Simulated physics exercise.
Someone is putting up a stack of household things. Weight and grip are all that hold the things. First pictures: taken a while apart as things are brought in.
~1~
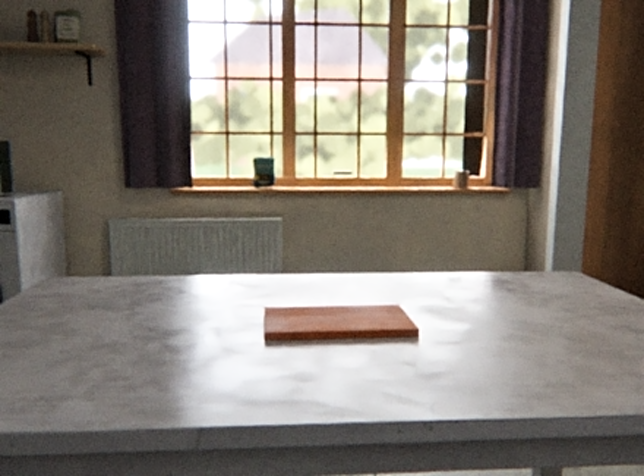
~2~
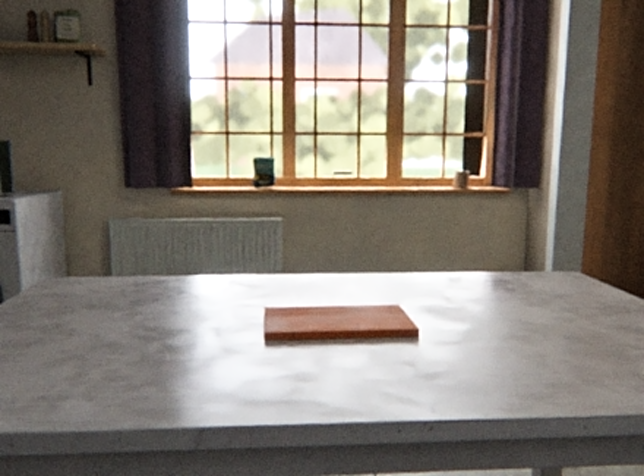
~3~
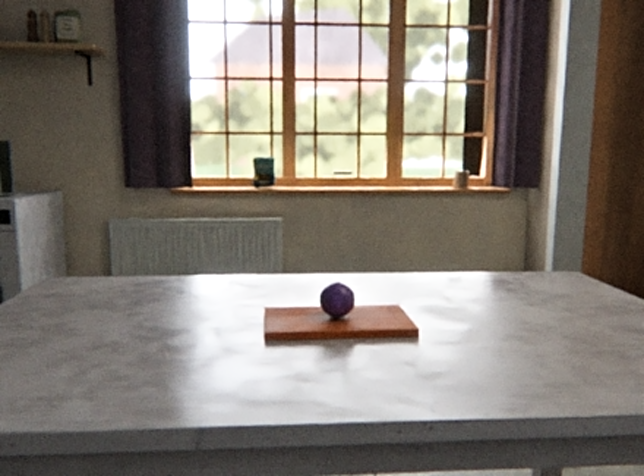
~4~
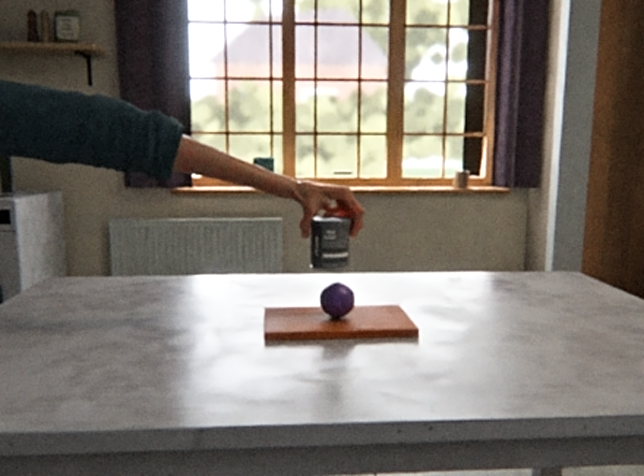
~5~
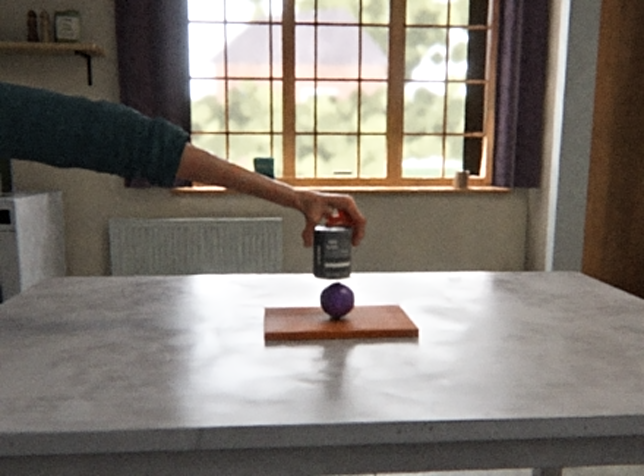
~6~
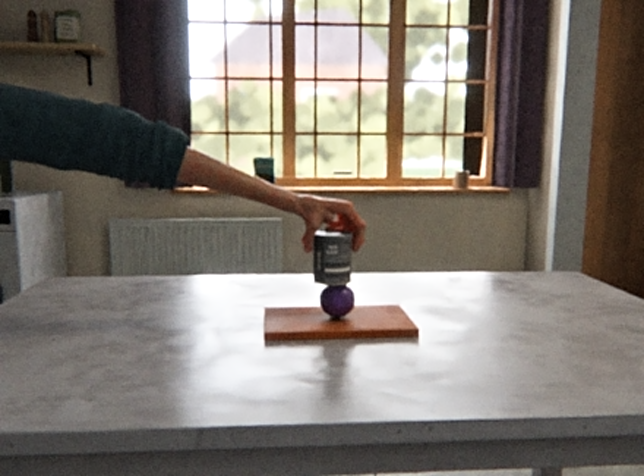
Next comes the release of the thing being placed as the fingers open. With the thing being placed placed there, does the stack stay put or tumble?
It doesn't stay put.
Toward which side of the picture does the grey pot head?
Its movement is toward the left.
Then, 0.40 s after the last picture, grey pot now fallen.
Then, 0.60 s after the last picture, things are still on the move.
At rest, fallen, grey pot; the other 2 in place. Seen from the same camera at the end, grey pot near (236, 309). The pile gives way.
